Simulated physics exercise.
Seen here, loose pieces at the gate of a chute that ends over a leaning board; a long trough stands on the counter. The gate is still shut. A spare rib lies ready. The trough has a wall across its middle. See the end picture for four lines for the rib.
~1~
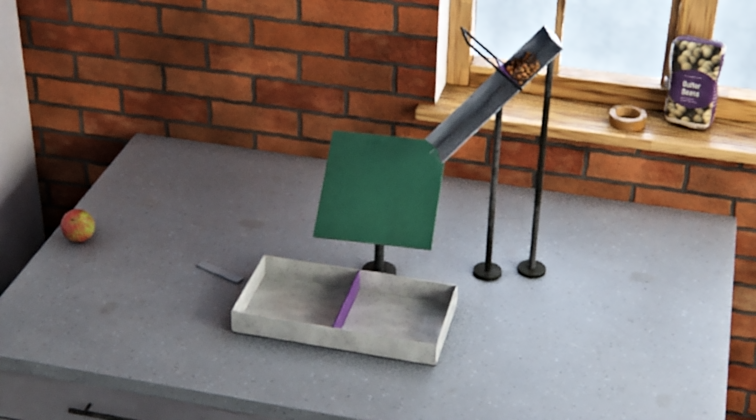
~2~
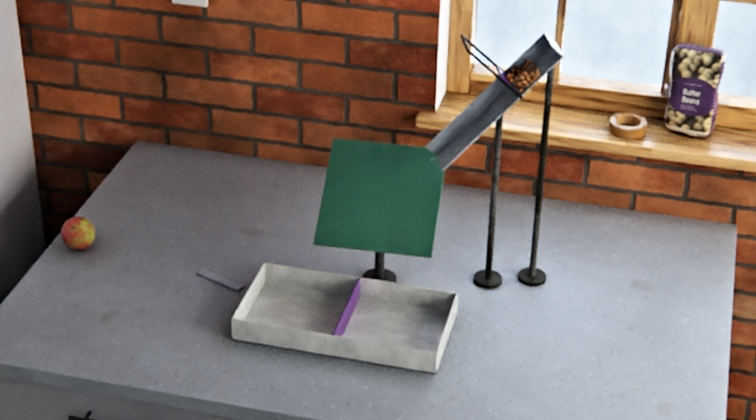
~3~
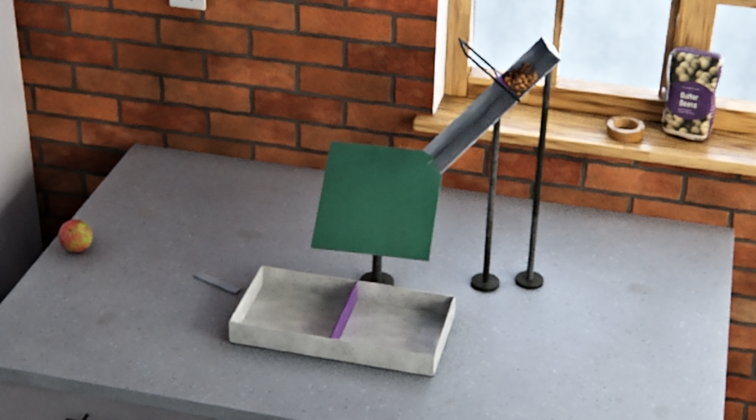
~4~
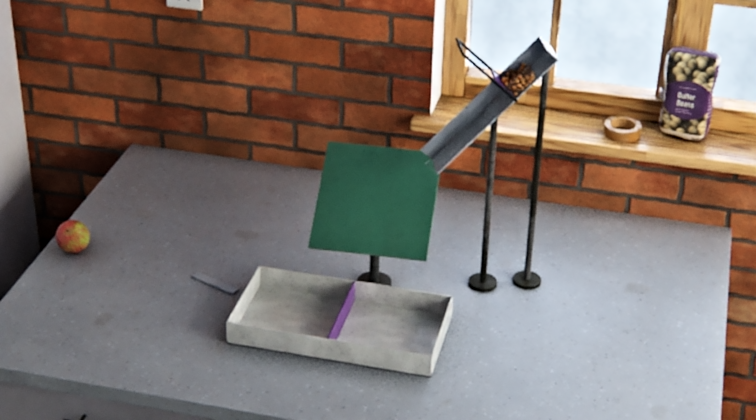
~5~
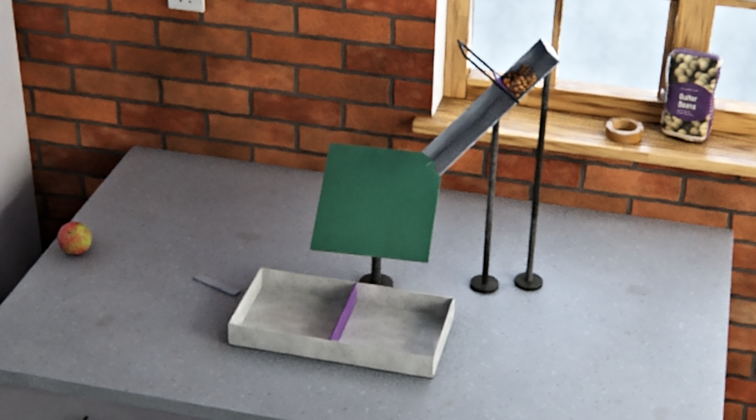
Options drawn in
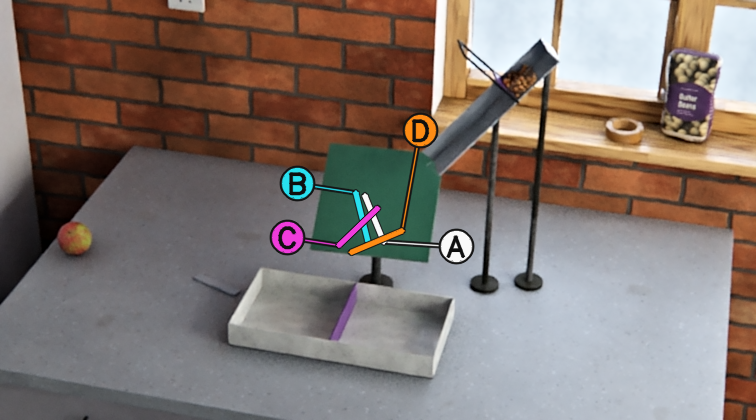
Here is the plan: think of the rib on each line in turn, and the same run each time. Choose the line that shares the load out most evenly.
Line C does it best.
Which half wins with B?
The right half.
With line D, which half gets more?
Left.
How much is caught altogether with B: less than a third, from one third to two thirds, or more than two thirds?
More than two thirds.
On the marked copy, line A from (364, 195) to (383, 241); line B from (355, 192) to (367, 240); line C from (377, 208) to (338, 245); line D from (402, 230) to (351, 252).
For line A, of what is caught, a small share in the left half, all but a few in the right.
For line B, of what is caught, a small share in the left half, all but a few in the right.
For line C, of what is caught, close to half in the left half, close to half in the right.
For line D, of what is caught, all but a few in the left half, a small share in the right.
